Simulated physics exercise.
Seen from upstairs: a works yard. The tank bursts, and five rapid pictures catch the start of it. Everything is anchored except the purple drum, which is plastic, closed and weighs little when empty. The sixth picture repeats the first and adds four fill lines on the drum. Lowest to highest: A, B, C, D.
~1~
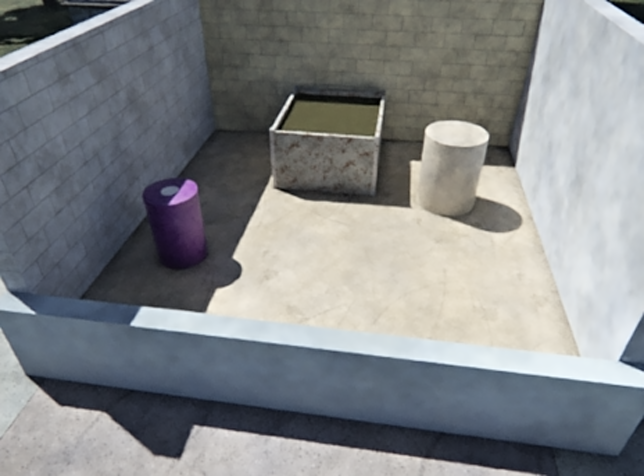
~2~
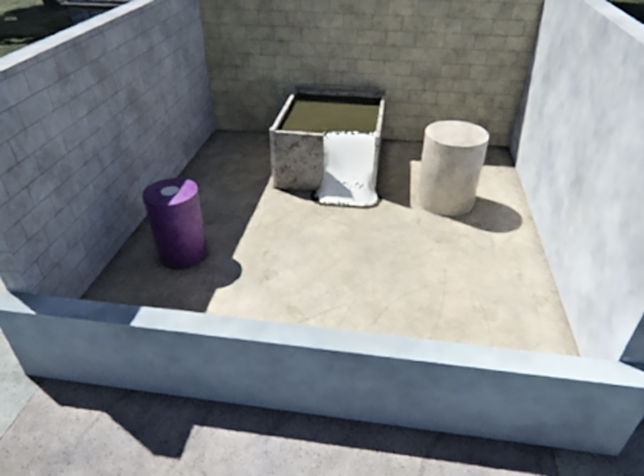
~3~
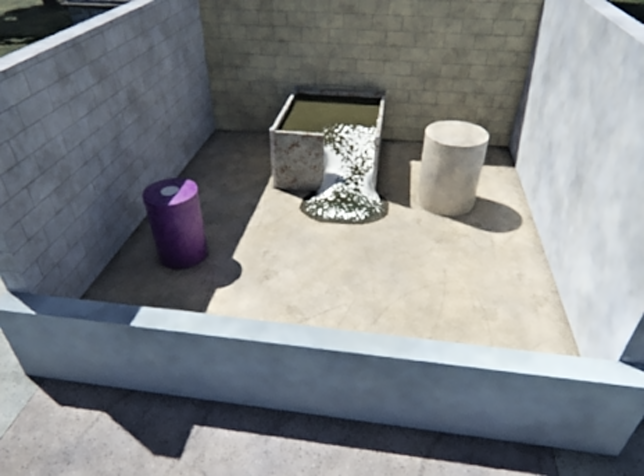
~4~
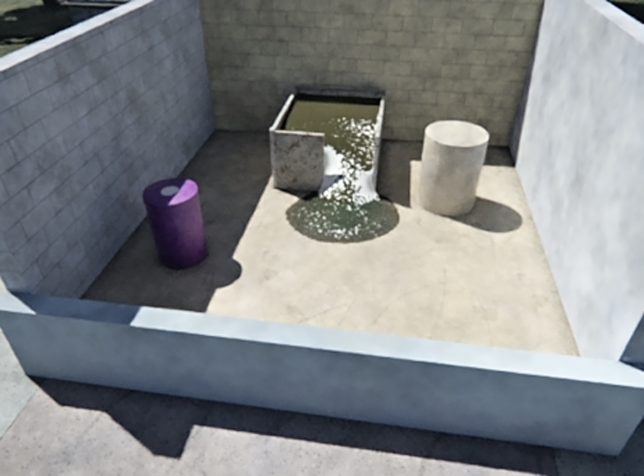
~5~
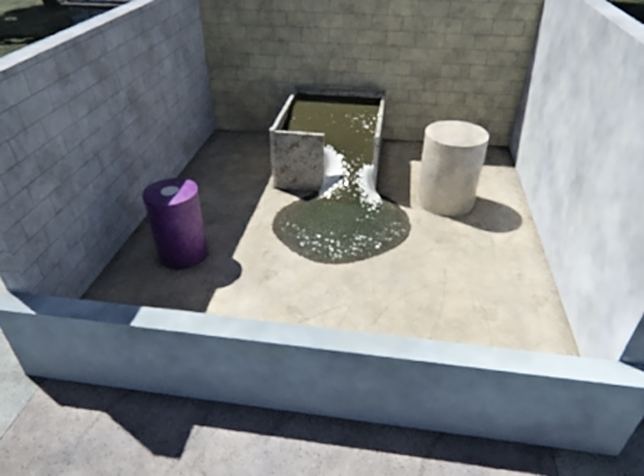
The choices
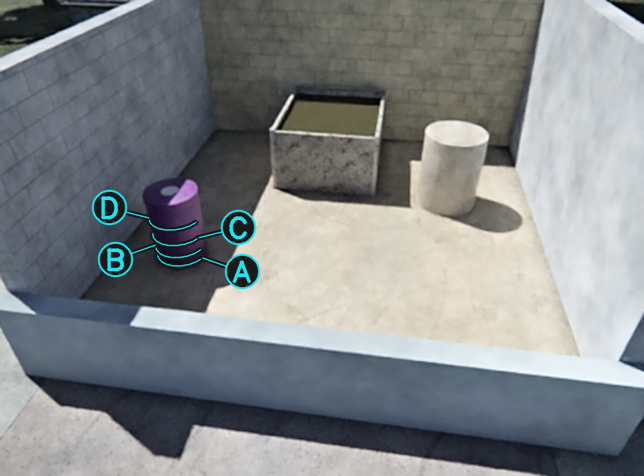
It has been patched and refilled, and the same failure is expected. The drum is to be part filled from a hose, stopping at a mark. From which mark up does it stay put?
Mark B just does it.
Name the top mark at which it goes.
A.
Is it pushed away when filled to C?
No, that is safe.
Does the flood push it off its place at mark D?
No, that is safe.
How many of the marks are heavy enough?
Three.
On the marked copy, A at (173, 265); B at (171, 257); C at (168, 245); D at (165, 229); from the bottom up A, B, C, D.
With A, it is pushed about twice its own width away.
With B, it does not move.
With C, it does not move.
With D, it does not move.
